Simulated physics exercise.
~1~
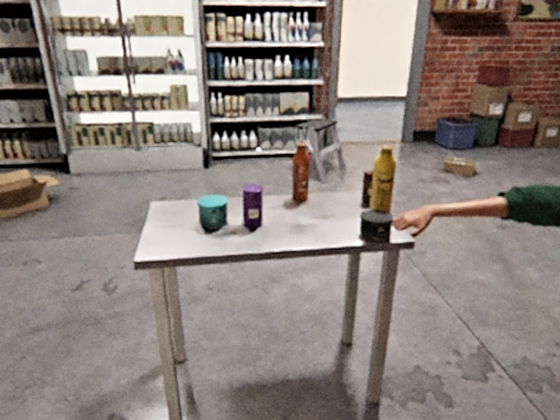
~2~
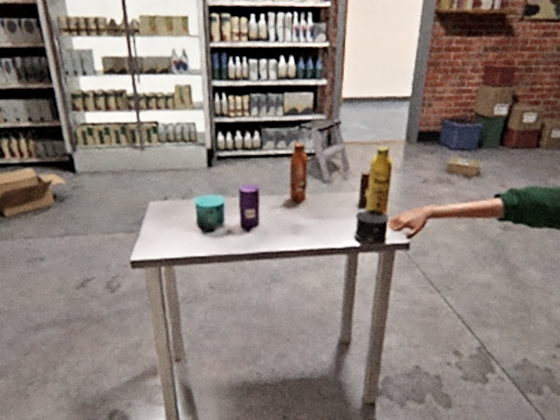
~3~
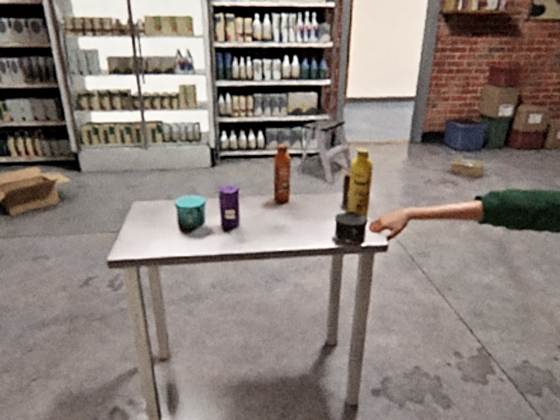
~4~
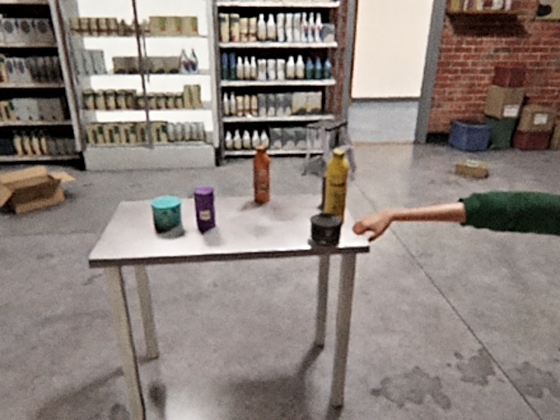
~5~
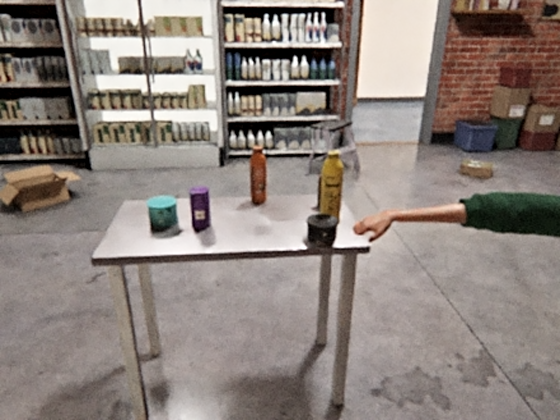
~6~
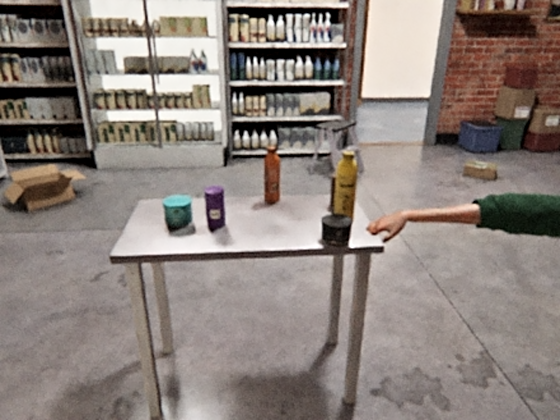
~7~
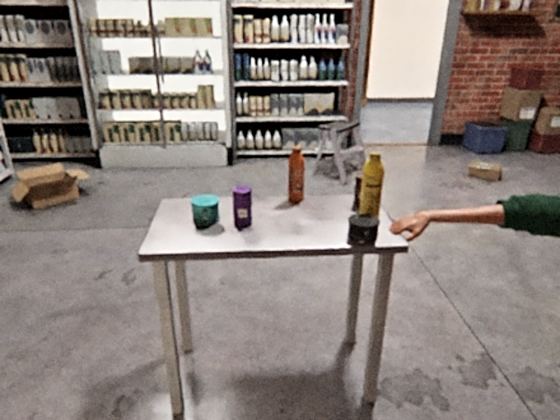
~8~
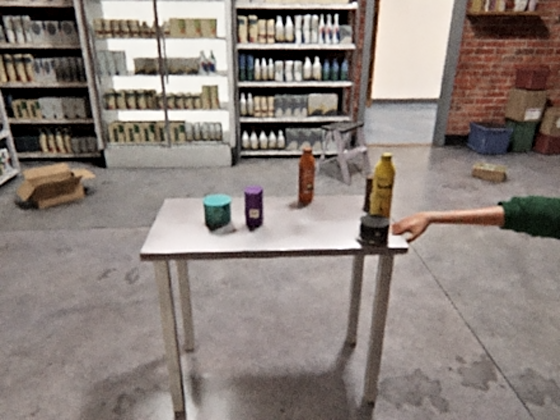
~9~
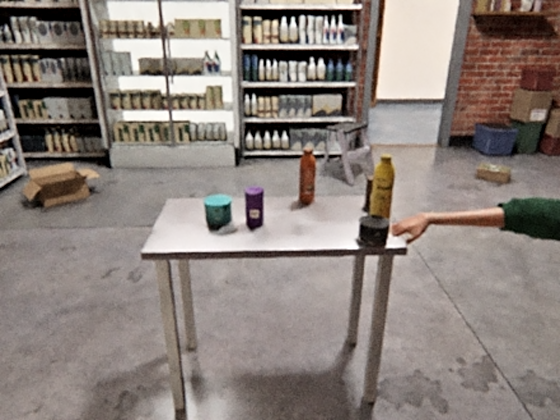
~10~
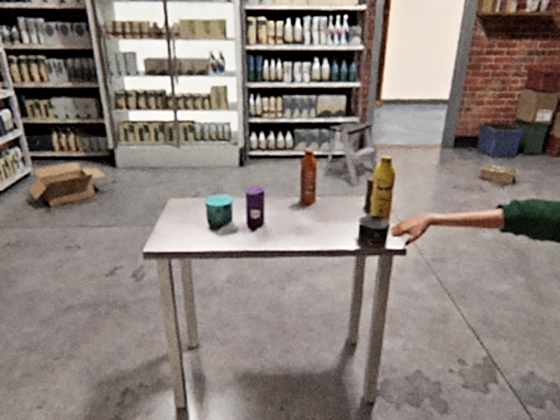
In a shop, a hand jerks a table left, then right, and every container stays standing.
